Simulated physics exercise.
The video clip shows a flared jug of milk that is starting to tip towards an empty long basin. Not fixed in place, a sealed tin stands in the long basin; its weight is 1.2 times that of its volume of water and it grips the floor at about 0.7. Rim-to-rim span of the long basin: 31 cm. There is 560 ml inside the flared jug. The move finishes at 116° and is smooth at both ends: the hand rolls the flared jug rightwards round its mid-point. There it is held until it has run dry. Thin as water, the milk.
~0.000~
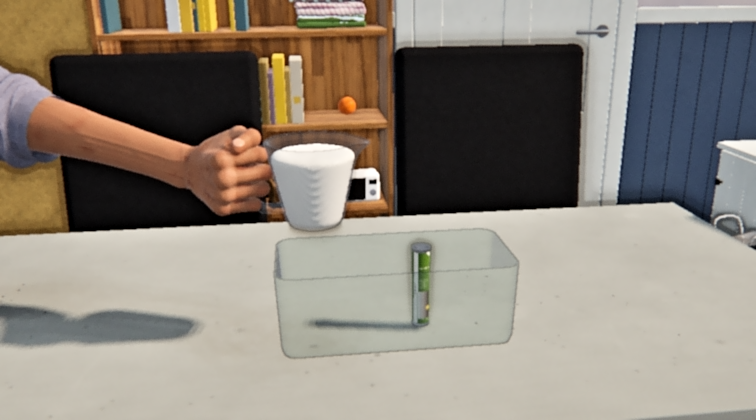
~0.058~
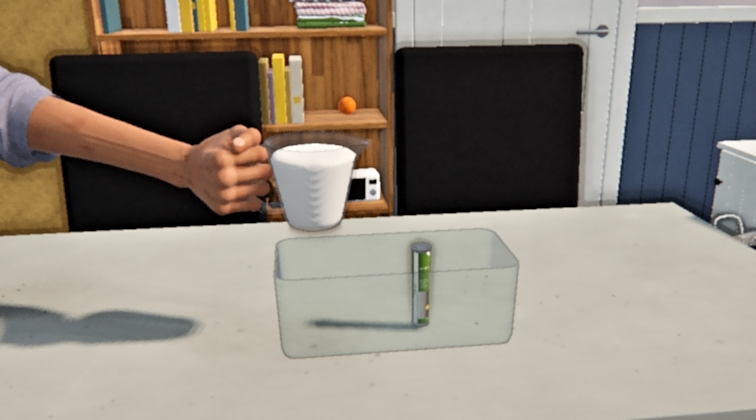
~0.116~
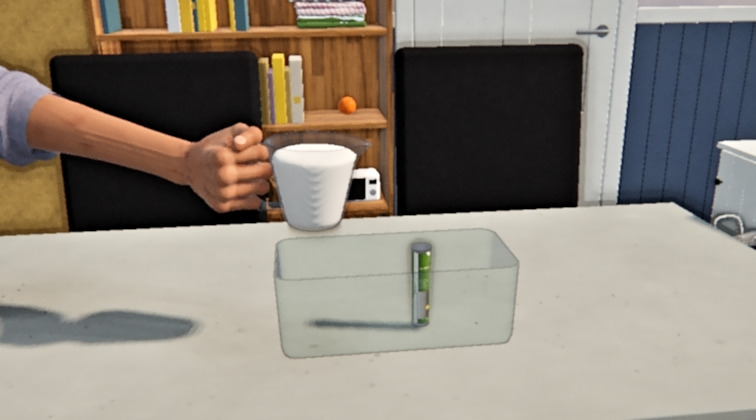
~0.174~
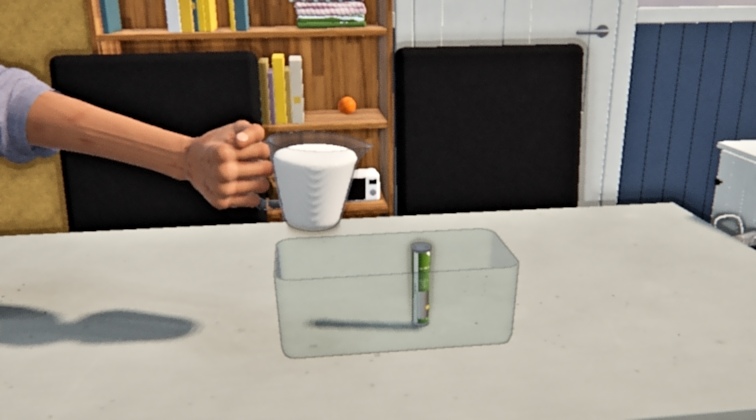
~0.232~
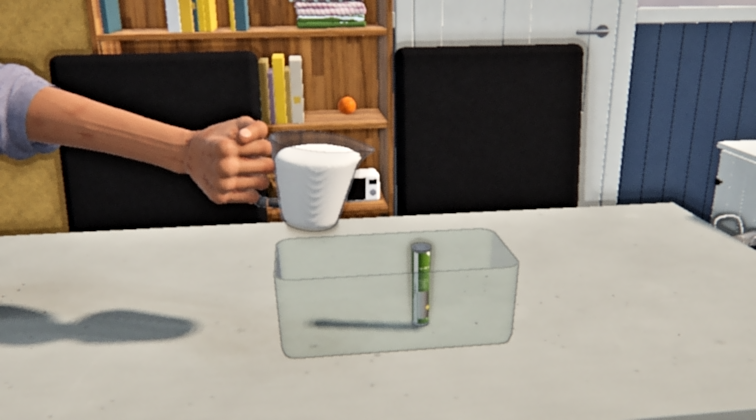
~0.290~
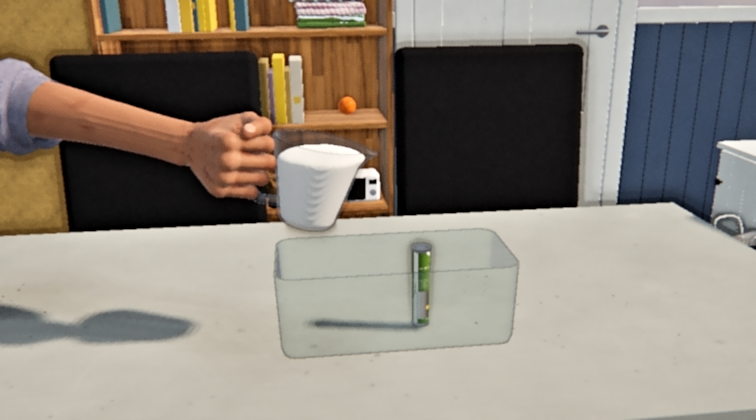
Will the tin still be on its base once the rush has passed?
It is tipped.
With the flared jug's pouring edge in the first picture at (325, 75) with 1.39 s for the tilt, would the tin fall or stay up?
Then the tin remains standing.
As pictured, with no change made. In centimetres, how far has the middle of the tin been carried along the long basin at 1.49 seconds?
Around 6 centimetres.
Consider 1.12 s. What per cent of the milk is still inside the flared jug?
Around 6 in a hundred.
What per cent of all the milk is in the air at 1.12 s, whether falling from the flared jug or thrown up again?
4 per cent, roughly.
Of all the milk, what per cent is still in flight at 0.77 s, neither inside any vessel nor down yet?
Around 18 in a hundred.
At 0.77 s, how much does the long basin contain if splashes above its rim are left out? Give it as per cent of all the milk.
Near 18 in a hundred.
Then, 0.77 s in, the tilt is 68° and 64 per cent is still to pour; the tin stands where it began.
Then, 1.12 s in, the tilt is 106° and 6 per cent is still to pour; the tin lies on its side.
Then, 1.49 s in, the tilt is 116° and 0 per cent is still to pour; the tin lies on its side.
Then, 1.89 s in, the tilt is 116° and 0 per cent is still to pour; the tin lies on its side.
Finally, the tin lies on its side.
